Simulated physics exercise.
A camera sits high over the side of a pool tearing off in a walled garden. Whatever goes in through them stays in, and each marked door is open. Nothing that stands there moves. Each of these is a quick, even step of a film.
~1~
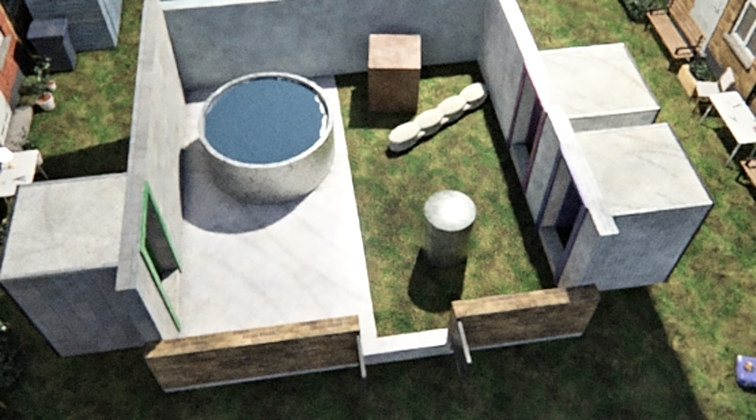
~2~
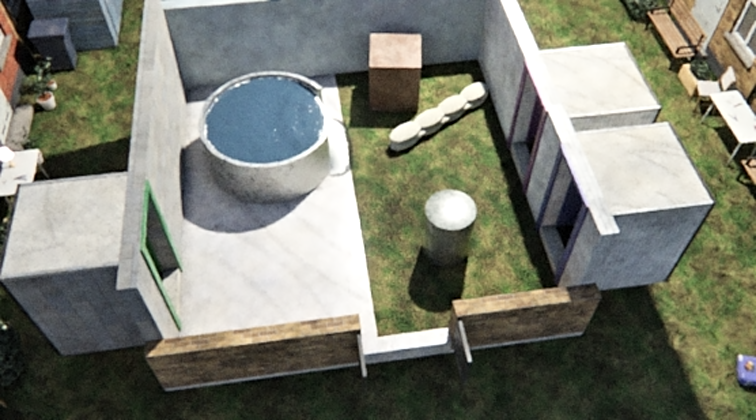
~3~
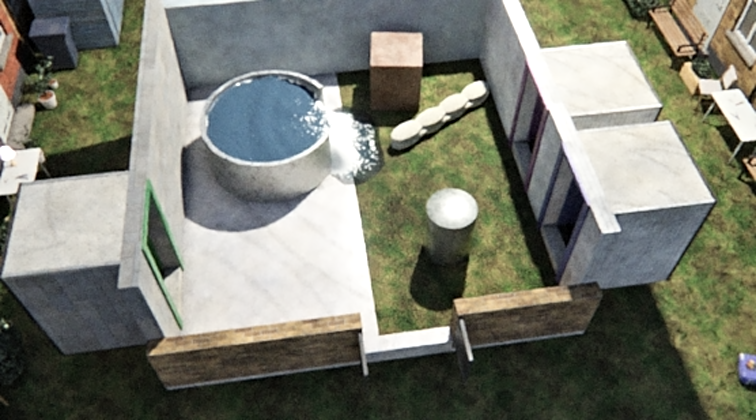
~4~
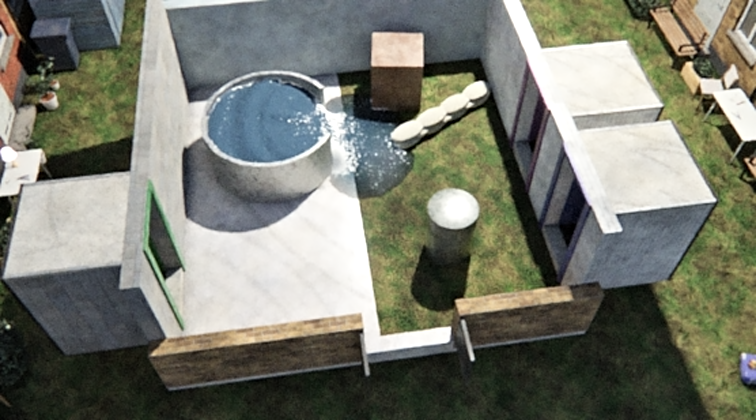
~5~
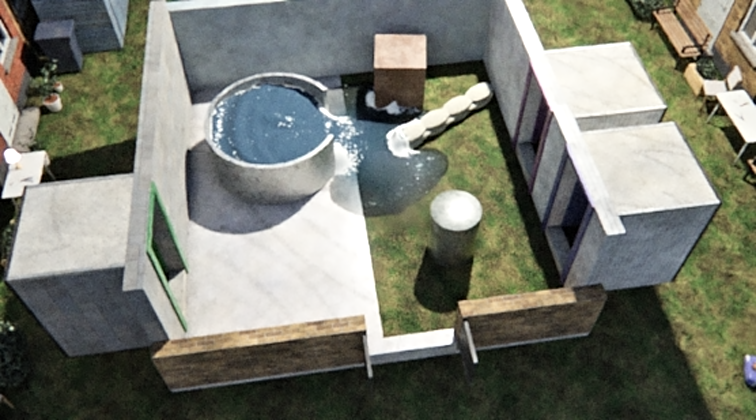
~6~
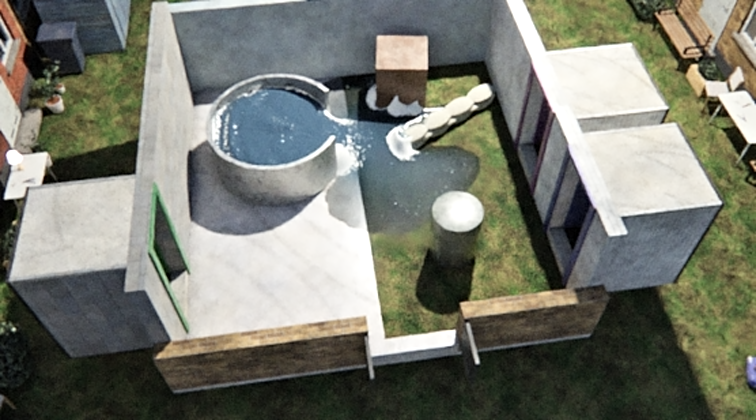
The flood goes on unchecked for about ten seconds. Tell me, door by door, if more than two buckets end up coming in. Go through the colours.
In the end green door: Never surpasses it; blue door: Never surpasses it; purple door: Never surpasses it.
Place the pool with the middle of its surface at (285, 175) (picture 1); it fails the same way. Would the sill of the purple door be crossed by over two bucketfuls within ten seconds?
Then the purple door exceeds the limit.
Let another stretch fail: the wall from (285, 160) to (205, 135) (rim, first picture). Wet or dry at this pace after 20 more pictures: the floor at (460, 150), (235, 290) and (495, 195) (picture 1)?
Untouched, soaked, untouched.
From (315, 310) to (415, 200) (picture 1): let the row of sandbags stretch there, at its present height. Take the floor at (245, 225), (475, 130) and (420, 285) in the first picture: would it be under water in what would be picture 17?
Taking the three spots in order: Untouched, swamped, untouched.
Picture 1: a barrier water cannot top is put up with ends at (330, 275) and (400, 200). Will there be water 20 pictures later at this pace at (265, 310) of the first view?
There: Free of water.
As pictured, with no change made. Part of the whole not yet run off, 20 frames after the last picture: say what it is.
100 in a hundred.
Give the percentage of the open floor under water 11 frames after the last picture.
That works out at 50 %.
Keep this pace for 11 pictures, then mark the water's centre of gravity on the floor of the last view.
At about (358, 150).
A moment on, water covers 35 % of the floor; the green door not reached, the blue door not reached, the purple door wet at the sill, nothing in.
Next, water covers 50 % of the floor; the green door not reached, the blue door wet at the sill, nothing in, the purple door wet at the sill, nothing in.
Then, water covers 70 % of the floor; the green door not reached, the blue door wet at the sill, nothing in, the purple door wet at the sill, nothing in.
Later, water covers 90 % of the floor; the green door not reached, the blue door wet at the sill, nothing in, the purple door wet at the sill, nothing in.
In the end, water covers 95 % of the floor; the green door wet at the sill, nothing in, the blue door wet at the sill, nothing in, the purple door wet at the sill, nothing in.
